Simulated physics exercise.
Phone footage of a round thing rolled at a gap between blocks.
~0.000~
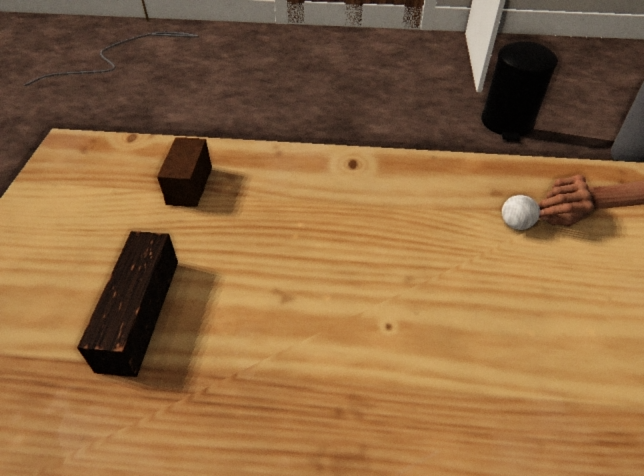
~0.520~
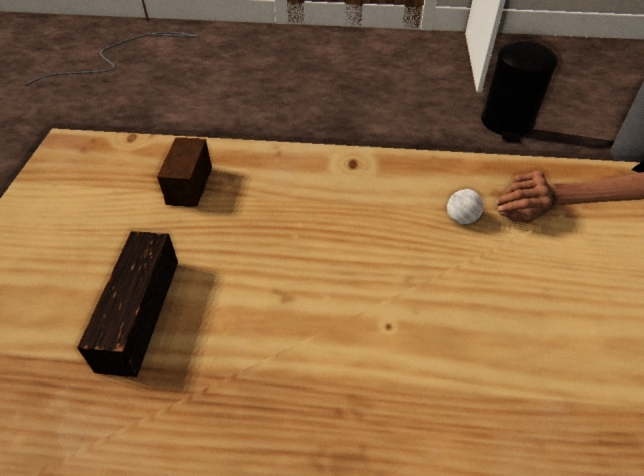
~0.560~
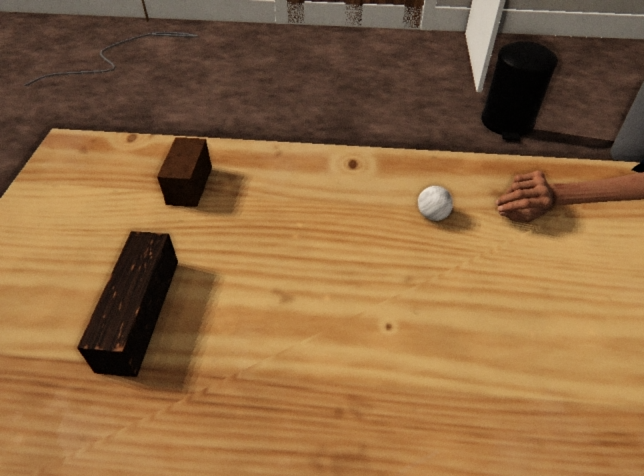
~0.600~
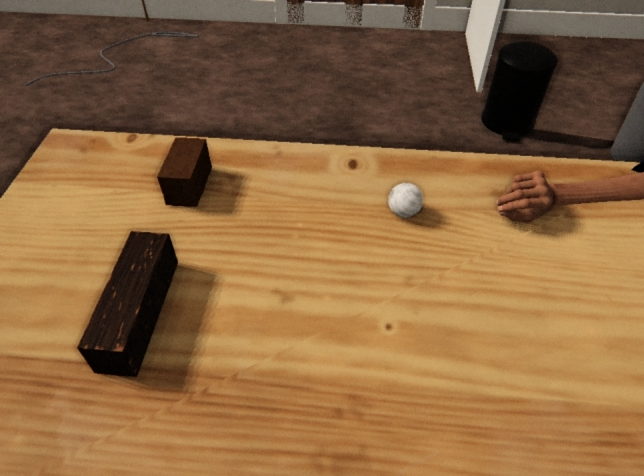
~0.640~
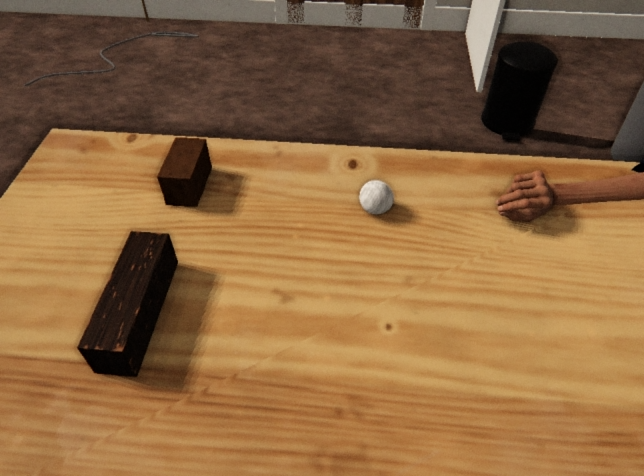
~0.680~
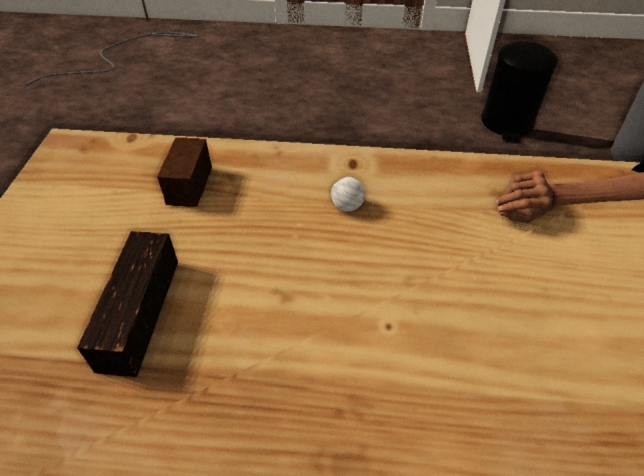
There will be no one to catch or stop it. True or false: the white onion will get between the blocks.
False.
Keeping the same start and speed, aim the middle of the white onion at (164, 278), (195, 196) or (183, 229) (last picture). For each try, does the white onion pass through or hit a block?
Taking the targets in order, the white onion is halted by a block, is halted by a block and threads the gap.
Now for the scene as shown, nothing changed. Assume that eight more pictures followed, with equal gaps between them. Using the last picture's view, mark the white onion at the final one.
Its centre should be around (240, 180).
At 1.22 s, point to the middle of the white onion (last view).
Its middle should be about (269, 176).
After 1.22 s, white onion coming back near (269, 176).
By the end (2.3 s), the white onion hits a block.
